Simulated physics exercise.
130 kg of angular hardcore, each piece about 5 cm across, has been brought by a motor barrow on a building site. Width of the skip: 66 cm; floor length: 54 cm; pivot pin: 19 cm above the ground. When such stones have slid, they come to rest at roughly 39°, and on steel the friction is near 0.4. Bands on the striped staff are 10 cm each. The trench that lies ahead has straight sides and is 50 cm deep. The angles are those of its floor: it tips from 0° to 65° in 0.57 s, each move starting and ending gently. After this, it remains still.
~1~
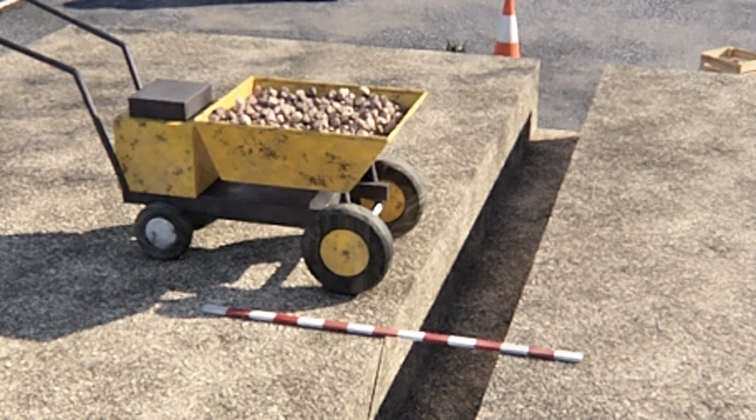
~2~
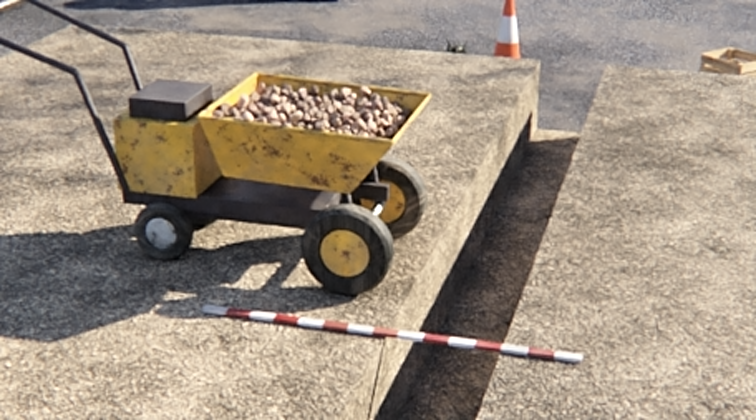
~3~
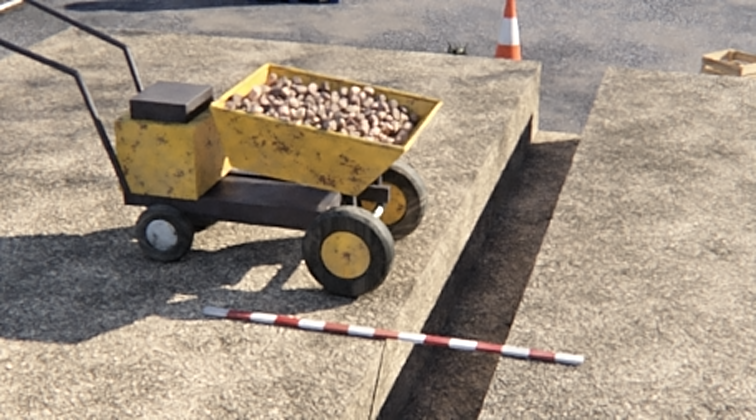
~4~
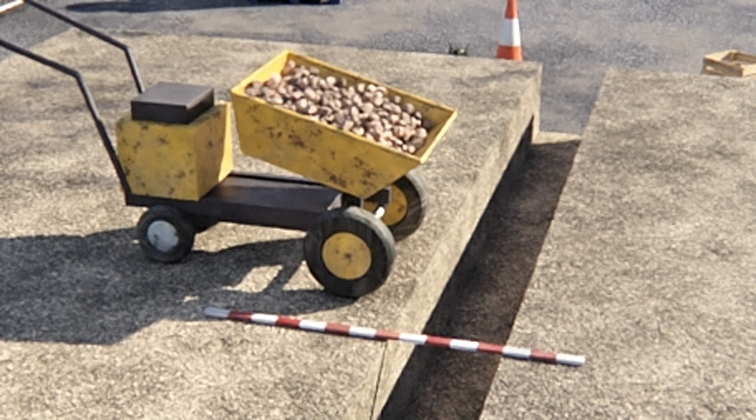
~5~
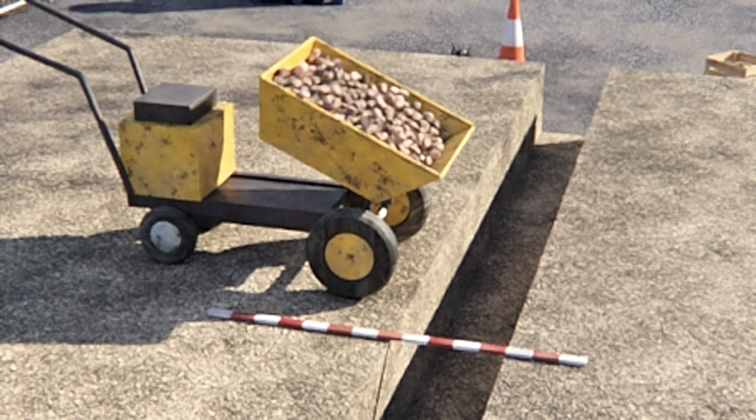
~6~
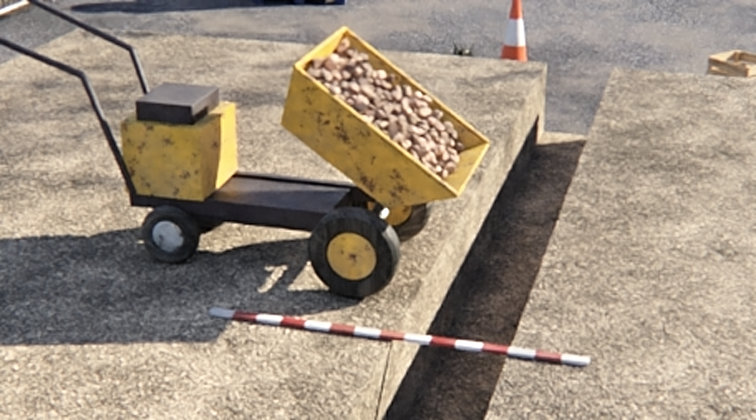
A yellow motor barrow stands still while its skip full of stones tilts steeply to the right.
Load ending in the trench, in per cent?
26 per cent.
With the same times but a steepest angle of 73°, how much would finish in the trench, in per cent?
With that change, near 45 per cent.
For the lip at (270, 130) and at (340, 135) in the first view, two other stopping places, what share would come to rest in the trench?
First spot about 55, second spot about 60 per cent.
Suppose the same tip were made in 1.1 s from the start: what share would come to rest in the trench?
In that case some 40 per cent.
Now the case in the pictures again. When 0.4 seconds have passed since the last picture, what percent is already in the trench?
I'd say near 10 per cent at that time.
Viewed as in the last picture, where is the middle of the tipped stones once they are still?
The tipped stones centre close to (561, 285).
Then, 0.1 s after the last picture the floor is at 55°, 100 % in the skip; the foremost stones are at (473, 202).
Then, 0.4 s after the last picture the floor is at 65°, 81 % in the skip, 9 % in the trench, 10 % past the trench; the foremost stones are at (568, 291).
Then, 0.7 s after the last picture the floor is at 65°, 41 % in the skip, 15 % in the trench, 44 % past the trench; the foremost stones are at (744, 309).
Then, 2.7 s after the last picture the floor is at 65°, 31 % in the skip, 26 % in the trench, 43 % past the trench; the foremost stones are past the picture's edge.
